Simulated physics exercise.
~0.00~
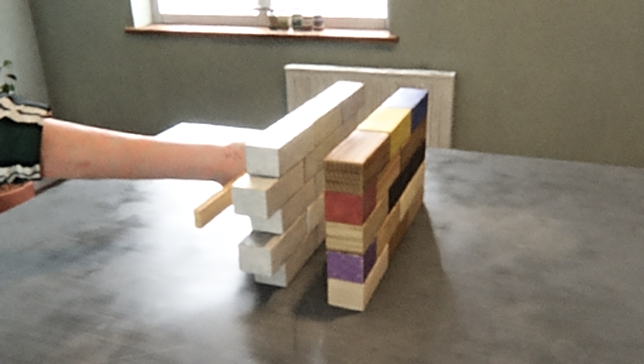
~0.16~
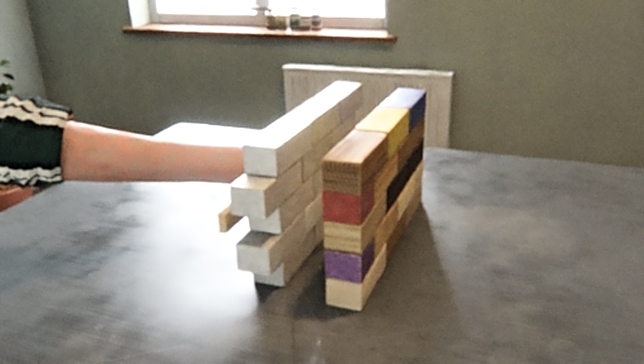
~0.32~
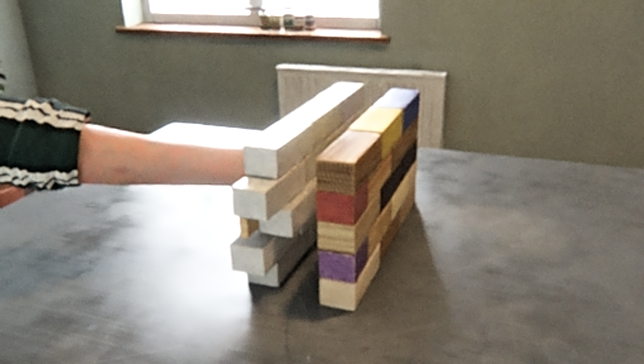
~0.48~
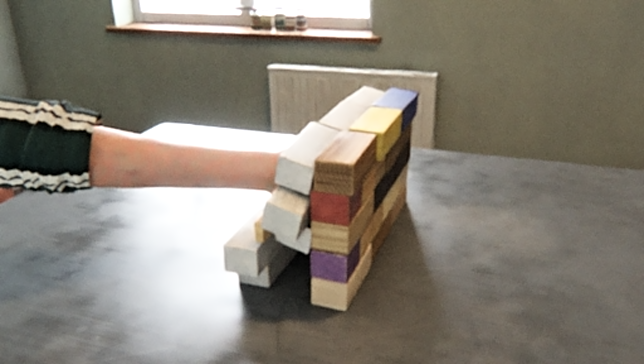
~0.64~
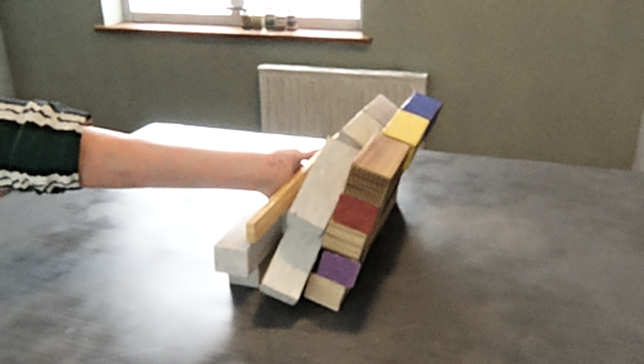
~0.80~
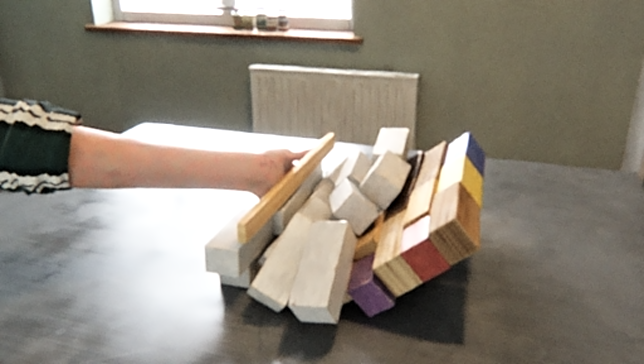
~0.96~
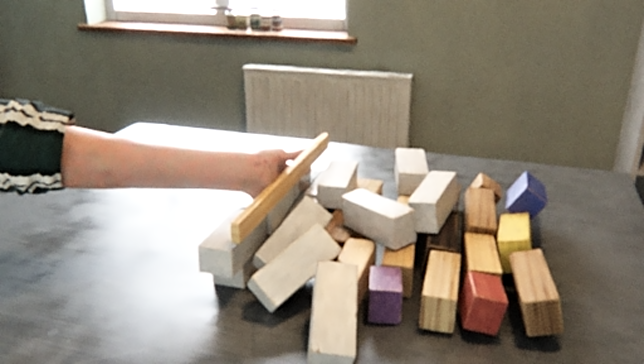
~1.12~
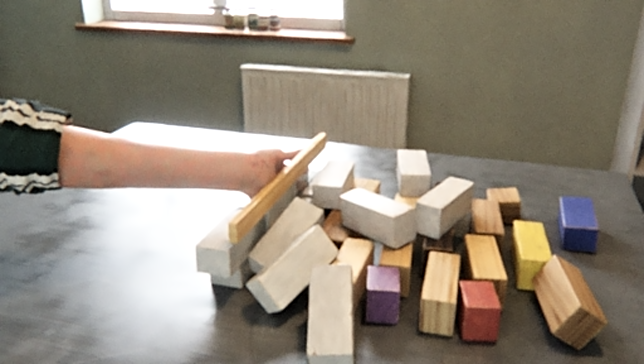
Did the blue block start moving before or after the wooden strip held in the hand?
The blue block started moving after the wooden strip. The hand was already pushing the strip toward the pale wall while the blue block still sat in place on top of the second wall.
